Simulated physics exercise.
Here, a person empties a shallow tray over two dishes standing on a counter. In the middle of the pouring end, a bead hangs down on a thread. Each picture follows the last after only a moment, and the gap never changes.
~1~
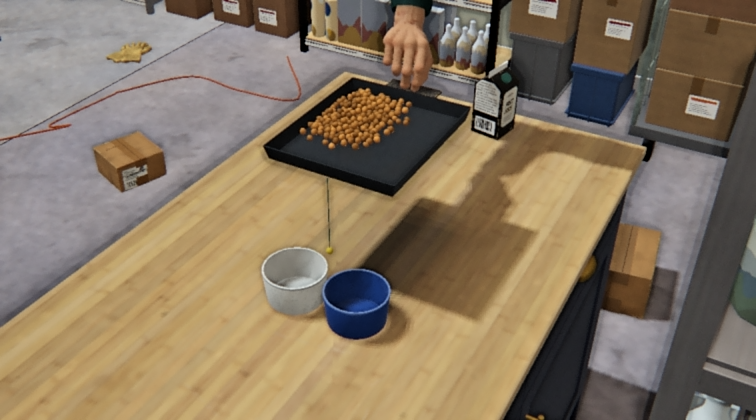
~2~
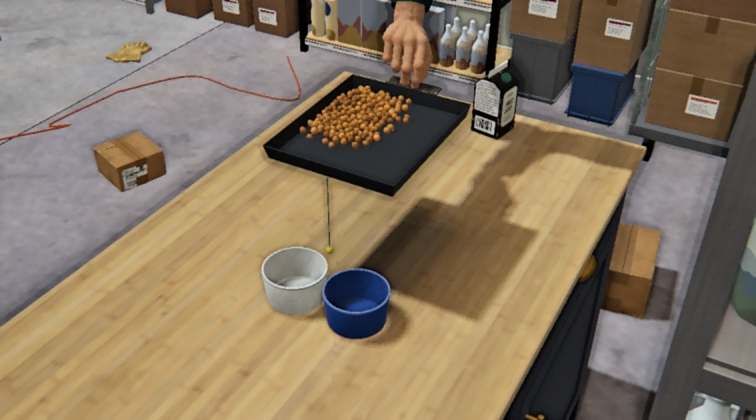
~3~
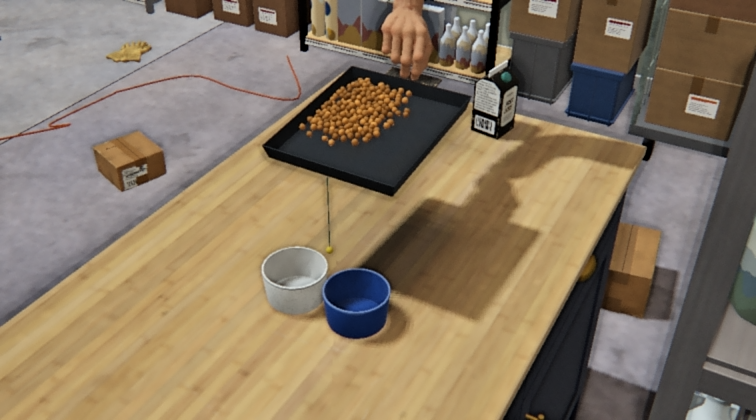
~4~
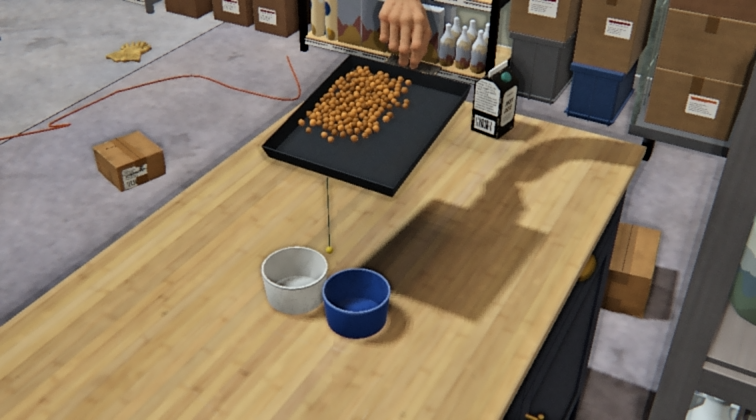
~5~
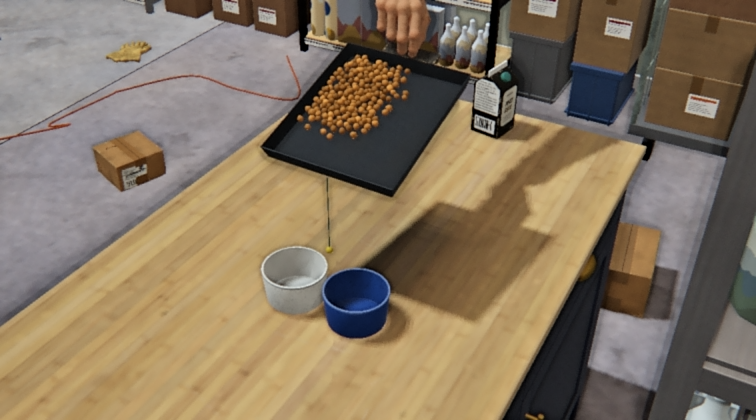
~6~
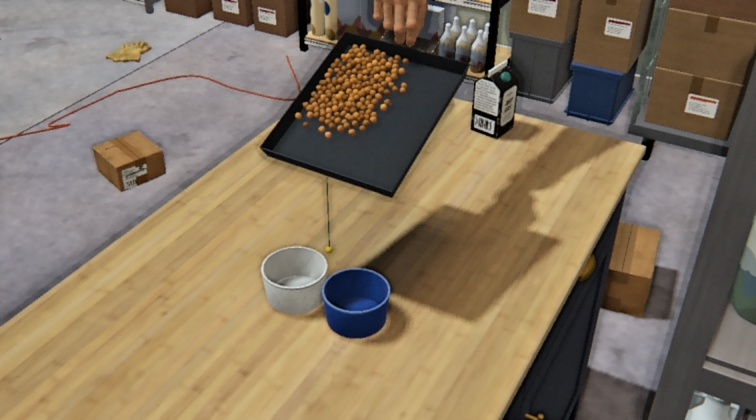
A hand raises the far end of a black tray of roasted chickpeas, tilting it above white and blue dishes on a counter.
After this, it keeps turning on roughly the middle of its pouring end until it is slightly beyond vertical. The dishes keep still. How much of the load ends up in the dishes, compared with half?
The dishes end up with more than half of it.
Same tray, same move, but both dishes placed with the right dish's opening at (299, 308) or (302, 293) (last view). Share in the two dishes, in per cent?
20 and 50 in a hundred.
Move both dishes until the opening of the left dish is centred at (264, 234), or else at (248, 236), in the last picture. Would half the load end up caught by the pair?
First less than half, then under half.
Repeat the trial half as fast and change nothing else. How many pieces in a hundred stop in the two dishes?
About 70 %.
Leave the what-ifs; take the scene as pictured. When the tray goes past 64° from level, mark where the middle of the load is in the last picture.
The middle of the pieces sits at roughly (314, 161).
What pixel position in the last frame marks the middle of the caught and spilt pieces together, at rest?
Somewhere close to (306, 305) in the last picture.
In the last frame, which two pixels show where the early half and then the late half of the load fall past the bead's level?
The leading part at (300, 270), the rest of it at (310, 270).
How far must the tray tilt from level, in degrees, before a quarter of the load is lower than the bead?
Roughly 90 degrees of tilt.
Just after the last frame, tray tipped steeply; the larger part on the tray; about a tenth in the air.
A moment on, tray tipped past a quarter turn; roughly two thirds on the tray; about a tenth in the right dish; about a tenth in the left dish; roughly a quarter outside both; about a tenth in the air.
Further on, tray tipped past a quarter turn; roughly a third in the right dish; roughly a third in the left dish; roughly a third outside both.
When it is over, tray tipped past a quarter turn; roughly a third in the right dish; roughly a third in the left dish; roughly a third outside both.
